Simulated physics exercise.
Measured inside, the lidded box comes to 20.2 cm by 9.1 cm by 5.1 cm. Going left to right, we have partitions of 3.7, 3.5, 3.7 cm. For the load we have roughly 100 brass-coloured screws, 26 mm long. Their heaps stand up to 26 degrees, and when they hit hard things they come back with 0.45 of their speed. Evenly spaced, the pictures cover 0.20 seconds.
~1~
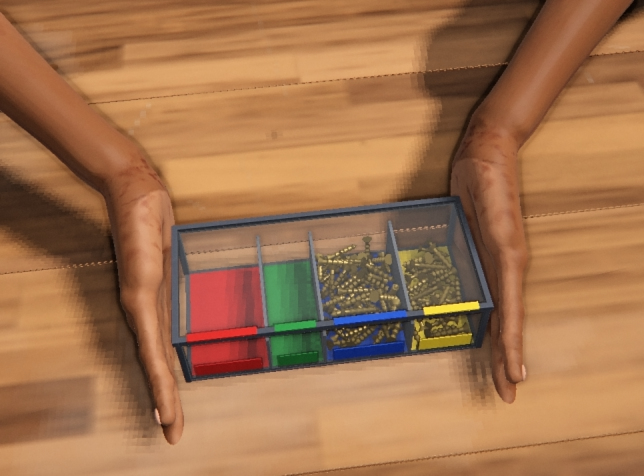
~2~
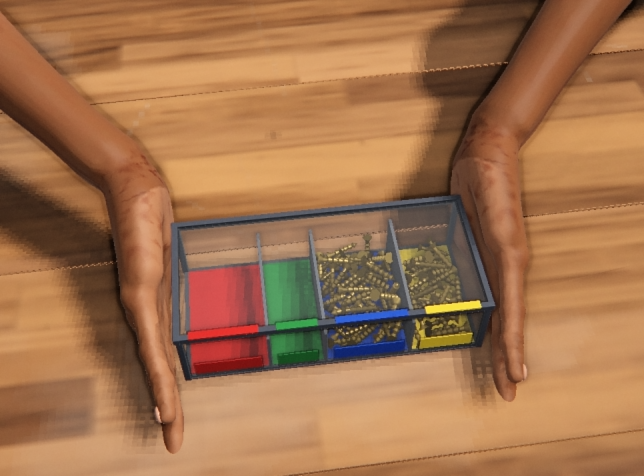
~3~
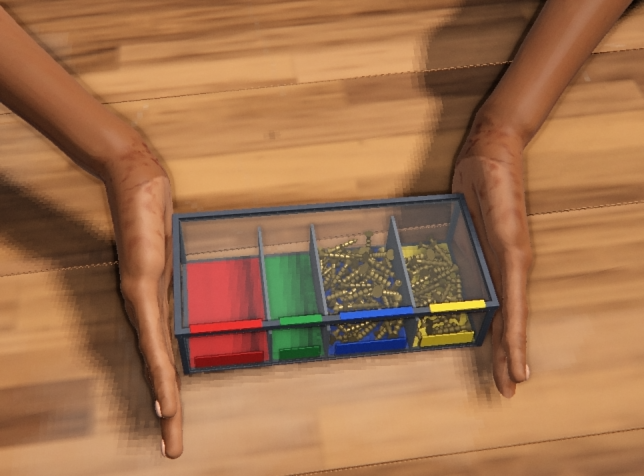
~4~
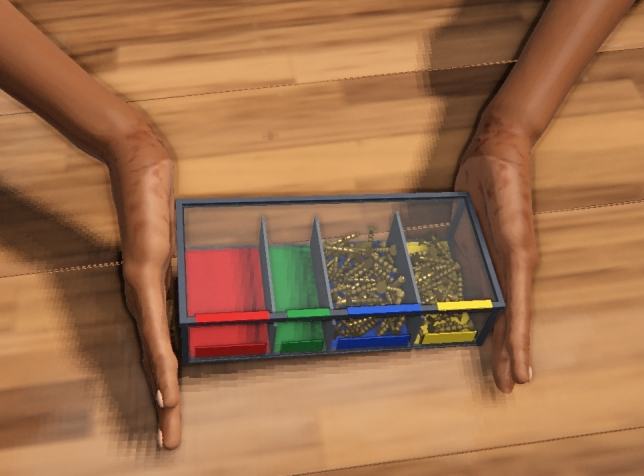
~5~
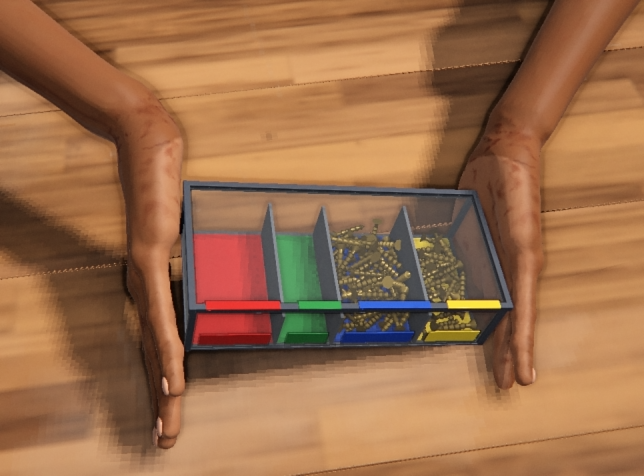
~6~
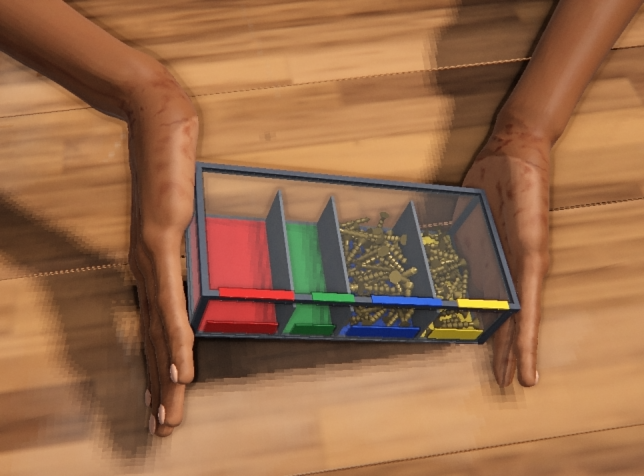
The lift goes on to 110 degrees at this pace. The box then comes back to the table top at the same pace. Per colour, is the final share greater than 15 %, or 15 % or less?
Red compartment: 15 % or less, blue compartment: Greater than 15 %, green compartment: 15 % or less, yellow compartment: Greater than 15 %.
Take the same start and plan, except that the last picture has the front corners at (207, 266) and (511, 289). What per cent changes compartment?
Estimate: Around 10 %.
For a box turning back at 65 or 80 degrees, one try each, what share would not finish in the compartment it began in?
Try one gives around 0 %, try two around 5 %.
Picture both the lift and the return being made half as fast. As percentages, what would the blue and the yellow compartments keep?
I'd say blue 60 percent, yellow 40 percent.
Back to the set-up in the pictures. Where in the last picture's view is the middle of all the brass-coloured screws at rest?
Approximately (392, 305) in the last picture.
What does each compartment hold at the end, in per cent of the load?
Red 0; blue 55; green 0; yellow 45 (per cent).
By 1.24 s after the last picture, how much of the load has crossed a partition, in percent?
Near 10 per cent of it.
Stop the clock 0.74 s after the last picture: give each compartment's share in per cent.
Per cent by colour: Red 0; blue 60; green 0; yellow 40.
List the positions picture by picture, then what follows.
The first picture shows box tilt 0 degrees, front corners at (179, 340) and (486, 304); blue 65 %, yellow 35 %.
The second picture shows box tilt 1 degrees, front corners at (179, 337) and (488, 304).
The third picture shows box tilt 4 degrees, front corners at (181, 331) and (491, 303), lowest corner right front.
The fourth picture shows box tilt 8 degrees, front corners at (186, 319) and (498, 304), lowest corner right front.
The fifth picture shows box tilt 14 degrees, front corners at (195, 306) and (505, 304), lowest corner right front.
The sixth picture shows box tilt 19 degrees, front corners at (208, 292) and (512, 305), lowest corner right front; blue 65 %, yellow 35 %.
Then, 0.74 s after the last picture, tilt 110 degrees; blue 60 %, yellow 40 %.
Then, 1.24 s after the last picture, tilt 48 degrees; blue 55 %, yellow 45 %.
Then, 1.80 s after the last picture, tilt 0 degrees; blue 55 %, yellow 45 %.
In the end, red 0 %, blue 55 %, green 0 %, yellow 45 %.
